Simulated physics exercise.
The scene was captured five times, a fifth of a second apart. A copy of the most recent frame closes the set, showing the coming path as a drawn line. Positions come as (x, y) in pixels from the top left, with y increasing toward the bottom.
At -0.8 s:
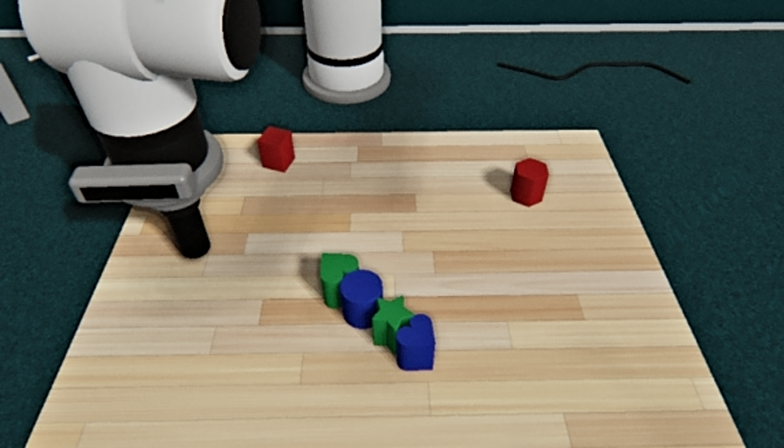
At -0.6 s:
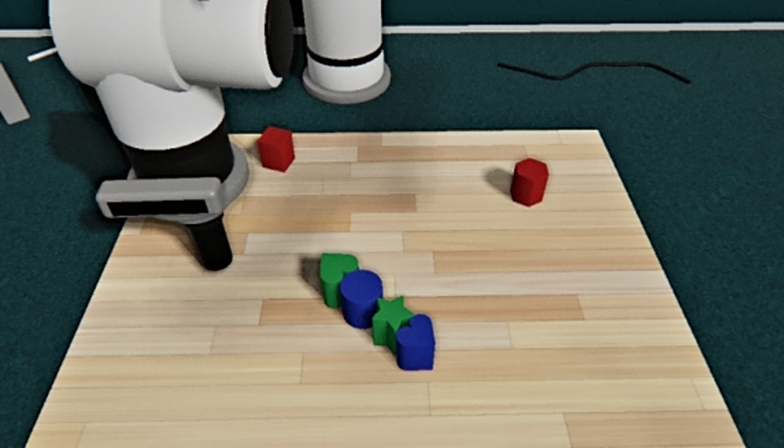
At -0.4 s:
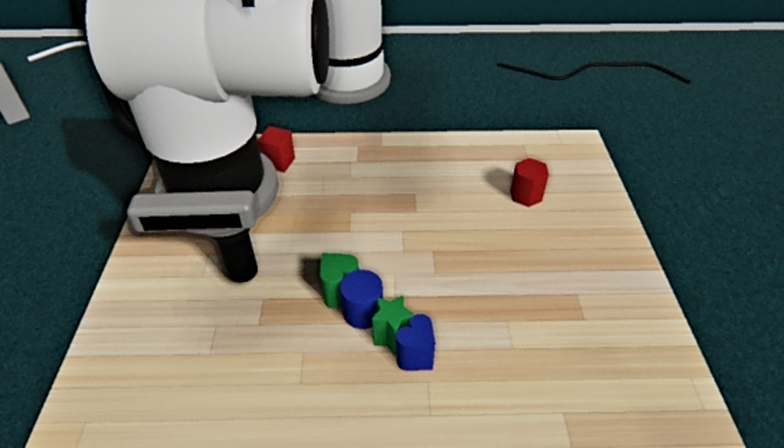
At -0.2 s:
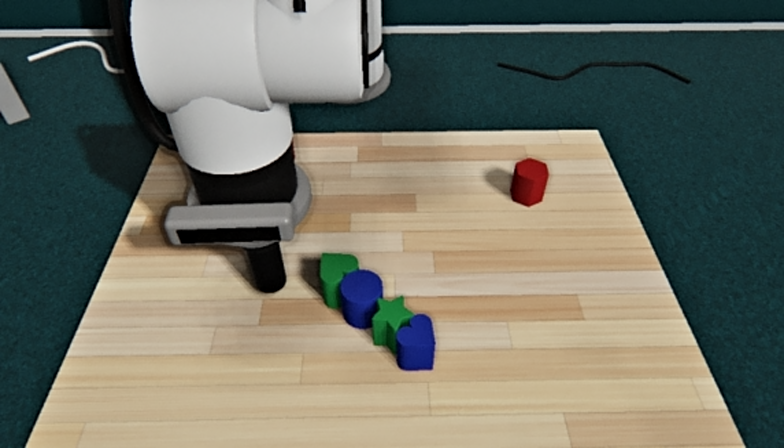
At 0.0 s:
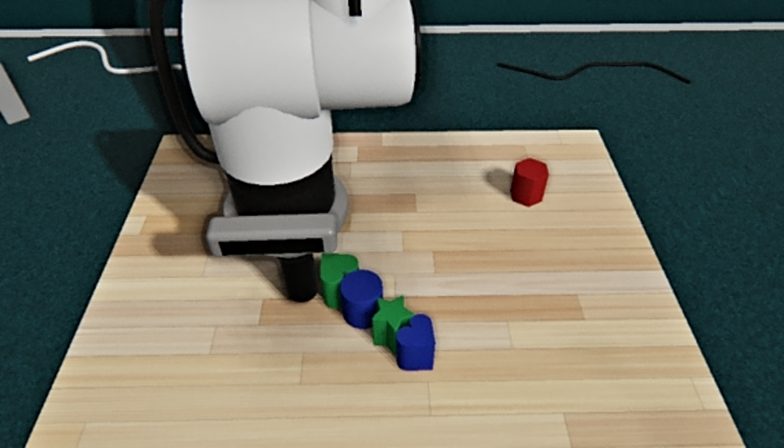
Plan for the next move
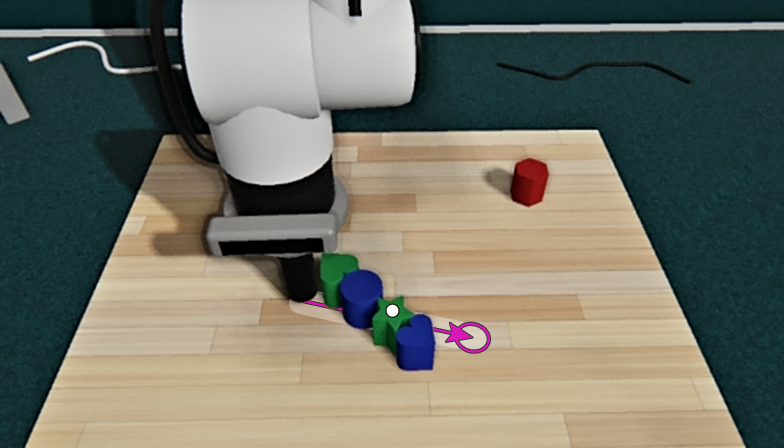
In this clip, a white robotic arm with a black post moves steadily right and slightly toward the viewer over a wooden board, passing in front of a red block and nearing a still diagonal row of green and blue blocks.
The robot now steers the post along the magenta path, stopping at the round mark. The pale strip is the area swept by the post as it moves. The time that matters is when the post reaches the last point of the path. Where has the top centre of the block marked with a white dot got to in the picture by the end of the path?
By then it is at (465, 337).
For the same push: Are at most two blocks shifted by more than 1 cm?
I believe not.
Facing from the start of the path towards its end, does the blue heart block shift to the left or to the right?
It moves right.
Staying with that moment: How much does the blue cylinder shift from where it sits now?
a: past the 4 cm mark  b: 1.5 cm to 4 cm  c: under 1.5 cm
Correct choice: A.
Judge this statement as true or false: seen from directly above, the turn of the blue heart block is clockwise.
This is true.
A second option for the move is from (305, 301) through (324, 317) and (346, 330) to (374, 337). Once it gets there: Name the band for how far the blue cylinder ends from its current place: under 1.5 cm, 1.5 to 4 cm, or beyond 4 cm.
The answer is 1.5 to 4 cm.
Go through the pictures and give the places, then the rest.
Post's lower end (197, 249); green heart block (337, 265); blue cylinder (361, 285); green star (393, 311); blue heart block (418, 332), in the first frame.
Post (219, 261); blocks still, in the second frame.
Post (243, 273); blocks still, in the third frame.
Post (272, 283); blocks still, in the fourth frame.
Post (303, 292); green heart block (337, 265); blue cylinder (361, 285); green star (393, 311); blue heart block (418, 332), in the fifth frame.
Drawn move, from (305, 301) to (472, 337); the dot is on the green star.
On the path given first. One third of the way, post (359, 304); green heart block (355, 257), turned 55° anticlockwise; blue cylinder (396, 284); green star (399, 314); blue heart block (422, 336).
Two thirds of the way, post (415, 316); green heart block (355, 257), turned 55° anticlockwise; blue cylinder (446, 280); green star (434, 321), turned 50° clockwise; blue heart block (431, 350), turned 55° clockwise.
At the end, post (474, 328); green heart block (355, 257), turned 55° anticlockwise; blue cylinder (463, 277); green star (465, 336), turned 100° clockwise; blue heart block (435, 357), turned 75° clockwise.
